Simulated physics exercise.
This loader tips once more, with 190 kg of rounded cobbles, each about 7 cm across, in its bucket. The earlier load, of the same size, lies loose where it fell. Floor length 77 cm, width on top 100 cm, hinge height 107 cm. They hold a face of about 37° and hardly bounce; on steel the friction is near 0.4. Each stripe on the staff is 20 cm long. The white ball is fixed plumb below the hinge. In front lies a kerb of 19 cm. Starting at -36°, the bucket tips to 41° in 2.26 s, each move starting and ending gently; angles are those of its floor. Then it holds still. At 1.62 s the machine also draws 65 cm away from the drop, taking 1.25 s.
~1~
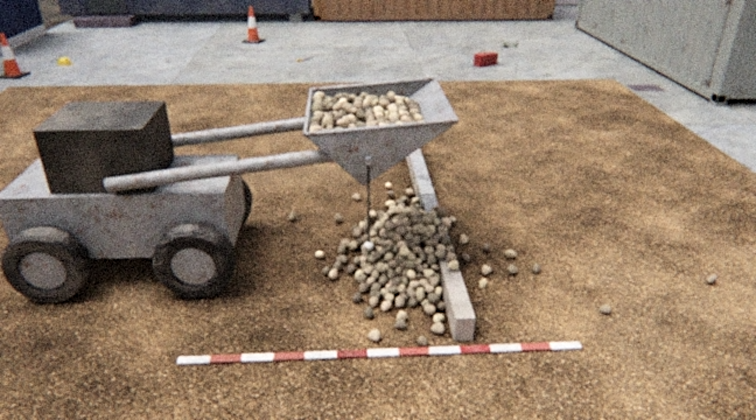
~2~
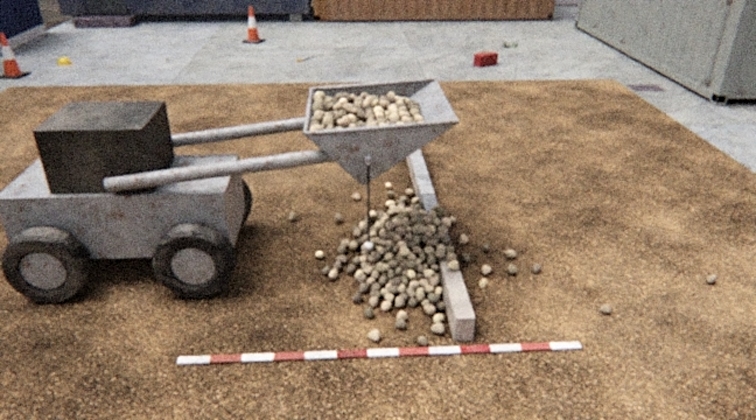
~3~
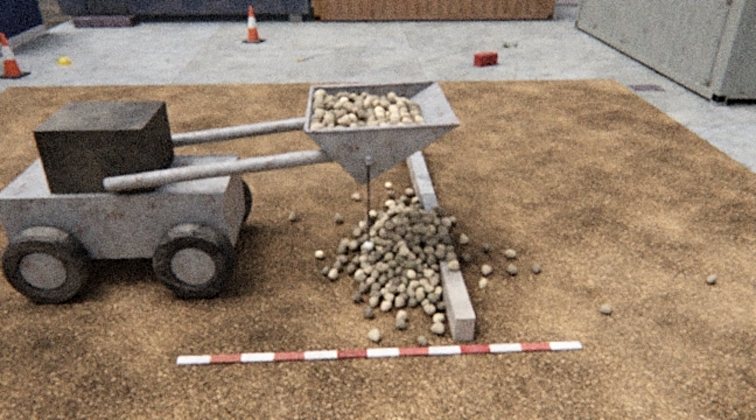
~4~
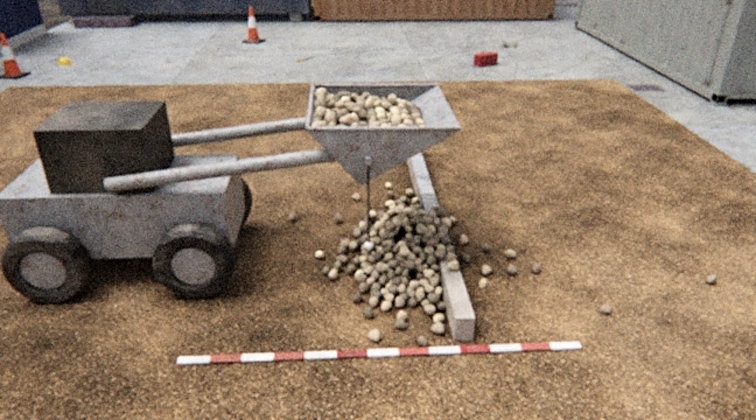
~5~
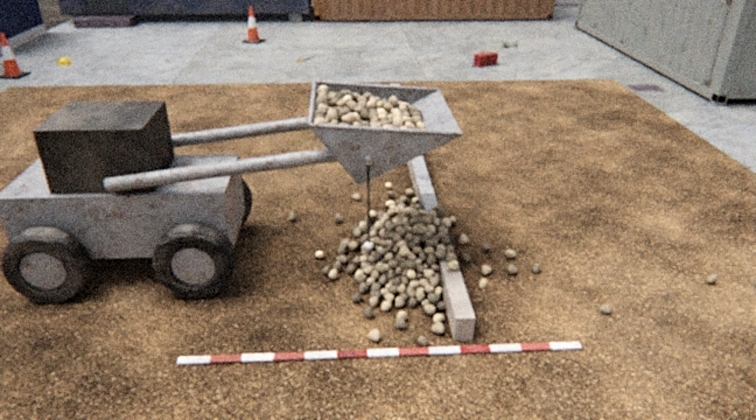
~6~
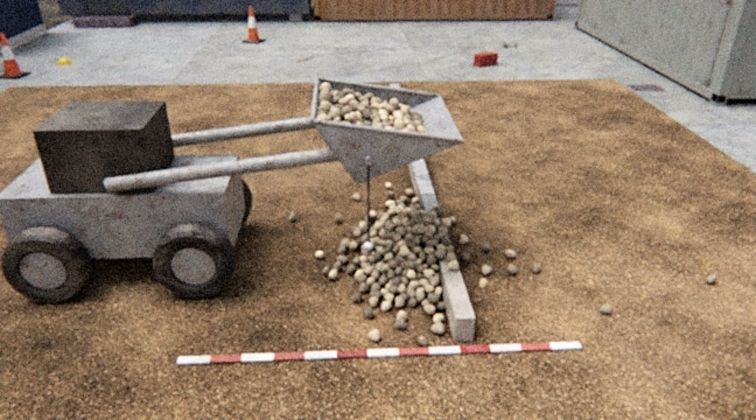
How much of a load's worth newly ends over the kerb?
Roughly 39 per cent of a load more.
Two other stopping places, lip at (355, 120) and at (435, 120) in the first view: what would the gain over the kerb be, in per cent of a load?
First some 0, then 20 per cent.
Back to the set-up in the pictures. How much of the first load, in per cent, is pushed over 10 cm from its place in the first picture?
About 5 per cent.
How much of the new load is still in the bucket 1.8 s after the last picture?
Roughly 0 per cent is still inside.
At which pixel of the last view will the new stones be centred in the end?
Their middle is at about (427, 244).
Then, 1.1 s after the last picture the floor is at 29°; in per cent of one load, 95 in the bucket, 102 on this side of the kerb, 3 over the kerb; the foremost stones are at (540, 272).
Then, 1.8 s after the last picture the floor is at 41°; in per cent of one load, 0 in the bucket, 160 on this side of the kerb, 40 over the kerb; the foremost stones are at (567, 258).
Then, 2.7 s after the last picture the floor is at 41°; in per cent of one load, 0 in the bucket, 157 on this side of the kerb, 43 over the kerb; the foremost stones are at (622, 269).
Then, 5.1 s after the last picture the floor is at 41°; in per cent of one load, 0 in the bucket, 157 on this side of the kerb, 43 over the kerb; the foremost stones are at (622, 269). Net gain over the kerb, 39.
